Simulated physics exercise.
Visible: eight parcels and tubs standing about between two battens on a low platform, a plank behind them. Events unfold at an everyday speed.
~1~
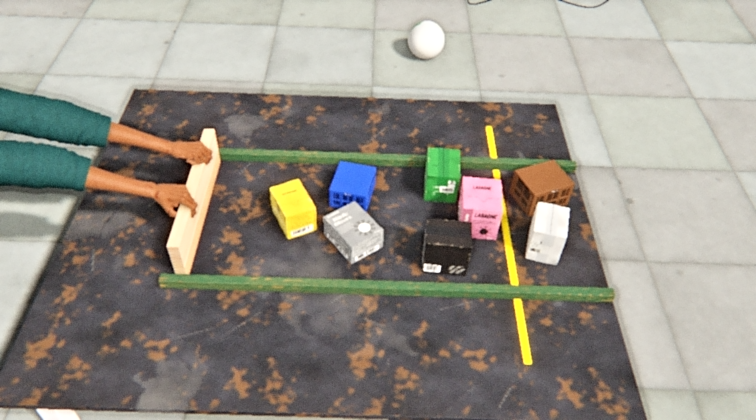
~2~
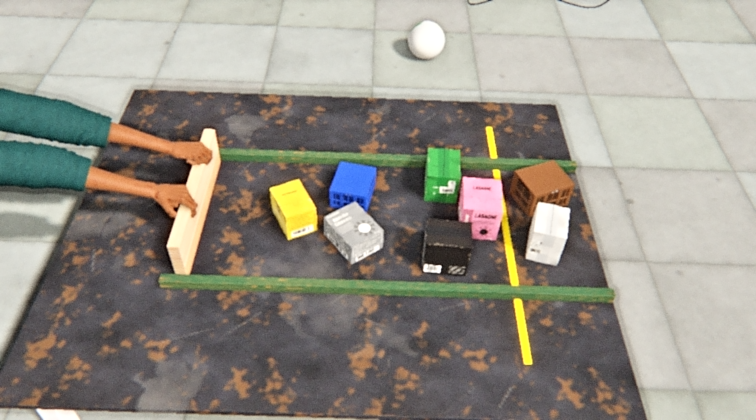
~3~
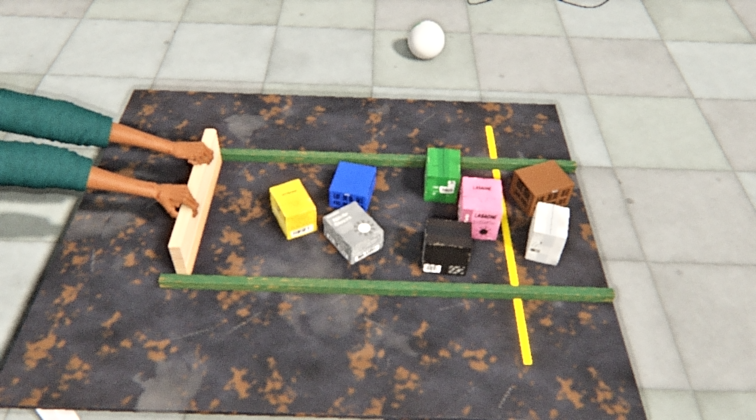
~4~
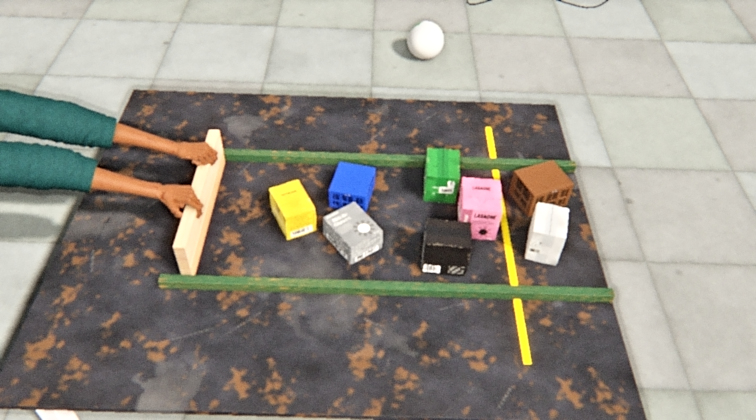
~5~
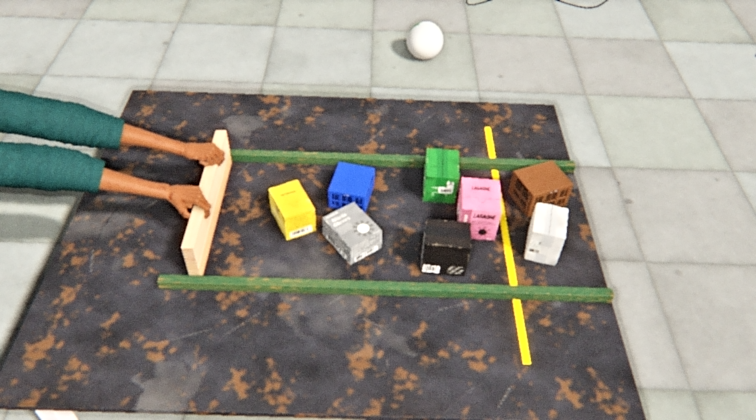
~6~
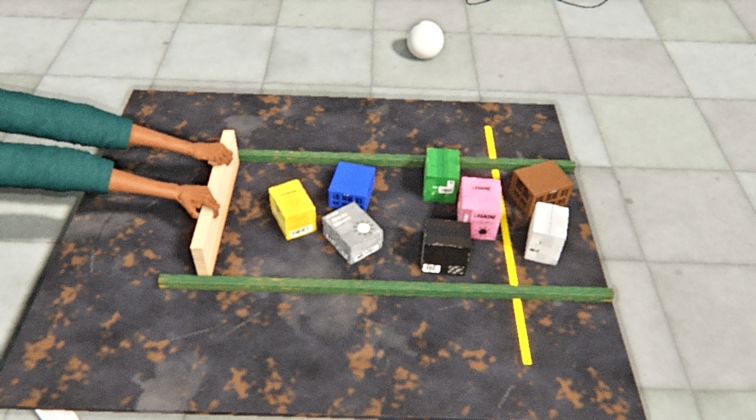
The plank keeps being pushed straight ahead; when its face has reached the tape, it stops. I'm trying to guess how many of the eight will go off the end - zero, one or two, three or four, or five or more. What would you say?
Fallen: One or two.
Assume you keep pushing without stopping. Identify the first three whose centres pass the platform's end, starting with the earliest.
Brown crate, white parcel, black parcel.
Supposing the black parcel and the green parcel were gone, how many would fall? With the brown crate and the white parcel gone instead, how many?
The counts would be 0 and 0.
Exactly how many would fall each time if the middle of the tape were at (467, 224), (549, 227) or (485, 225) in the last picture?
In order, 0, 5 and 0.
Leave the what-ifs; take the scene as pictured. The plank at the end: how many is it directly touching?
That number would be 2.
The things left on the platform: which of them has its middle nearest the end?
The white parcel ends up foremost.
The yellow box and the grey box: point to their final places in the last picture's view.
The yellow box ends up near (522, 219), and the grey box near (558, 251).
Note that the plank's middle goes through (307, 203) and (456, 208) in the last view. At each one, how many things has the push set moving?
By then 2, and later 8.
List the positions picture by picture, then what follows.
In the first frame, brown crate (541, 188); white parcel (547, 233); pink box (480, 208); plank (197, 199); tape (505, 225).
In the second frame, white parcel (547, 234); plank (197, 199).
In the third frame, pink box (479, 209); green parcel (442, 175).
In the fourth frame, brown crate (541, 188); black parcel (446, 248).
In the fifth frame, white parcel (546, 234); blue crate (352, 187).
In the sixth frame, brown crate (540, 188); white parcel (546, 233); pink box (479, 209); plank (218, 200); tape (505, 225).
Early on, none off yet; brown crate at rest near (540, 188); white parcel at rest near (546, 233); pink box at rest near (479, 209).
A while later, none off yet; brown crate at rest near (540, 188); white parcel at rest near (546, 233); pink box moving near (480, 207).
Finally, the number that fall off is one or two; lost, brown crate.
